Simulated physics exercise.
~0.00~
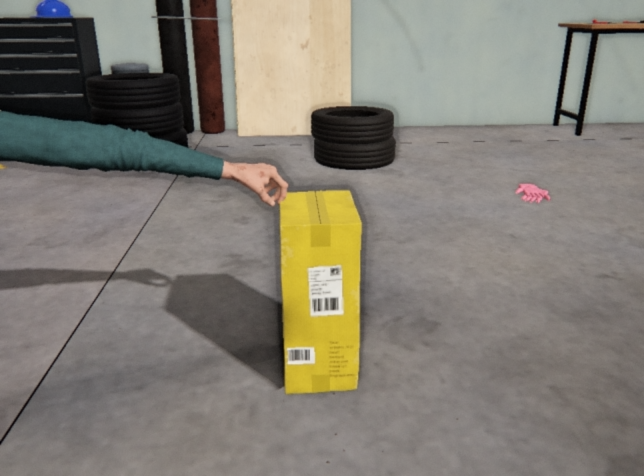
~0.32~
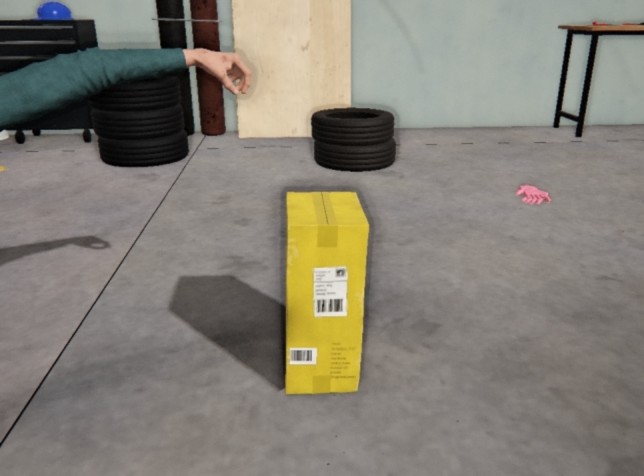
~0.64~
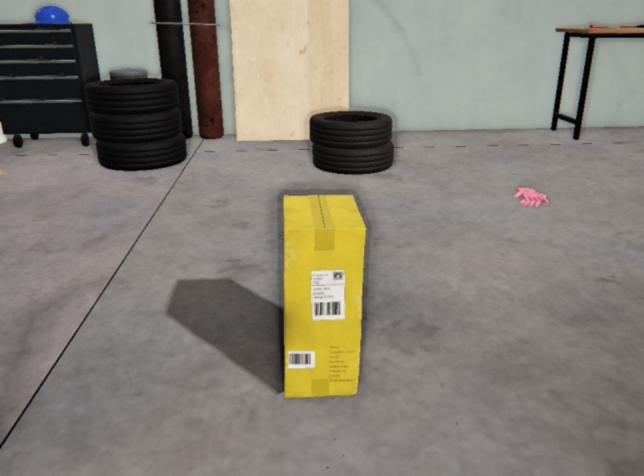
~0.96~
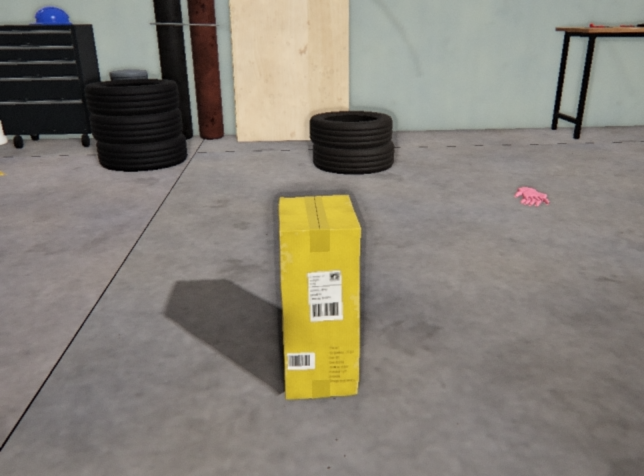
In a garage, a hand draws back from a yellow parcel, which settles upright.
